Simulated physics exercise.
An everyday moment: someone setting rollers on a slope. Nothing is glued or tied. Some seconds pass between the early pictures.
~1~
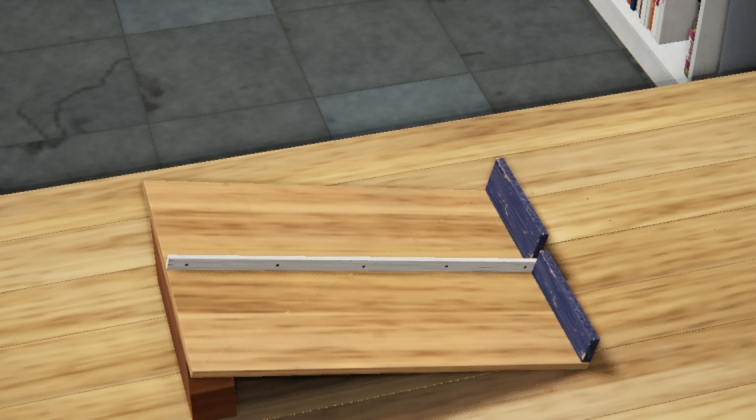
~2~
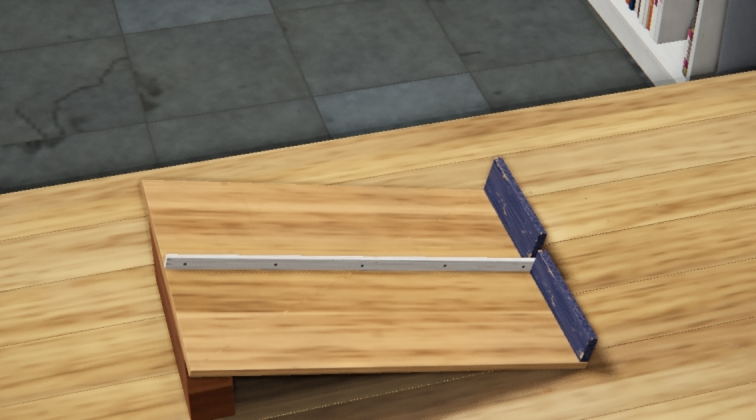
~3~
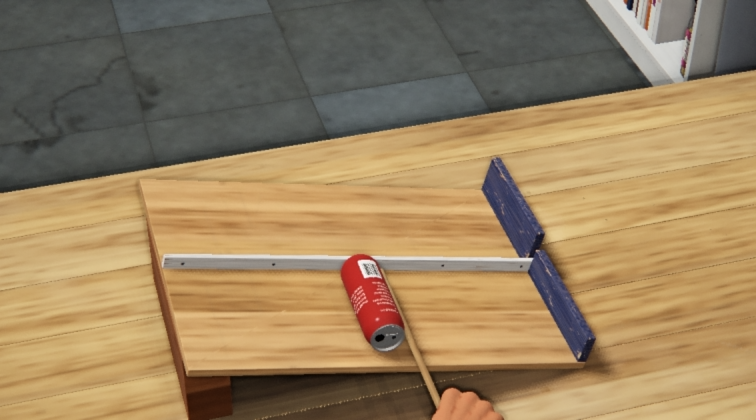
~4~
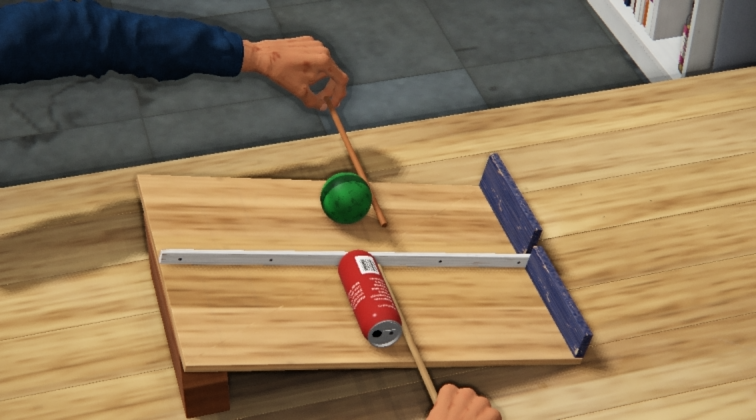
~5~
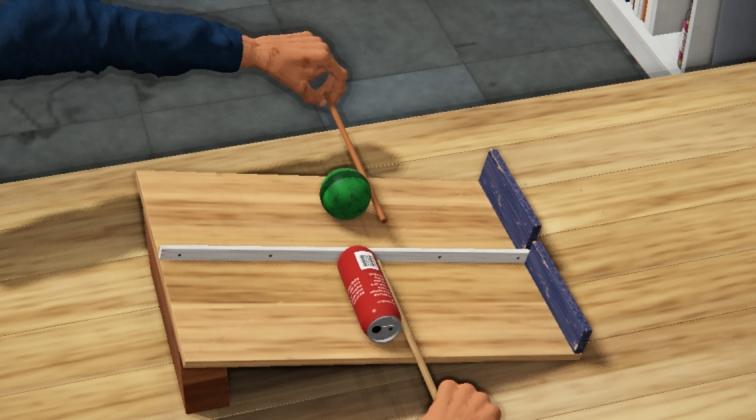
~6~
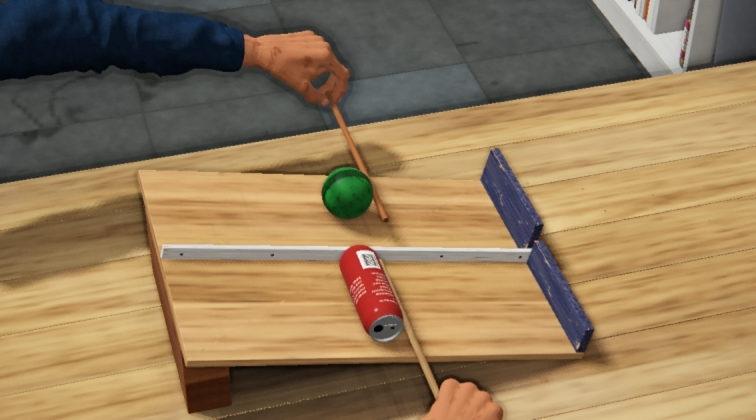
The clip opens on an empty sloping wooden board with a pale strip along its middle and dark blue blocks at the right edge. A hand holds a red can with a stick on the near side, then another hand holds a green ball with a stick on the far side; both rollers stay practically still.
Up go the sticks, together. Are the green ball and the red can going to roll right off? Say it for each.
As it turns out, the green ball gets caught, the red can gets caught.
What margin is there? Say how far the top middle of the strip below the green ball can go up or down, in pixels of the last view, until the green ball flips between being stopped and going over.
About 24 pixels down.
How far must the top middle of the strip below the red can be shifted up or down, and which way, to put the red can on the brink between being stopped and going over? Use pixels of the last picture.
Roughly 16 pixels down.
Then, 0.30 s after the last picture, green ball rolling on the board near (383, 195); red can rolling on the board near (407, 292).
Then, 0.48 s after the last picture, green ball rolling on the board near (448, 196); red can rolling on the board near (471, 292).
At rest, the green ball is held by the strip, near (486, 198); the red can is held by the strip, near (539, 292).
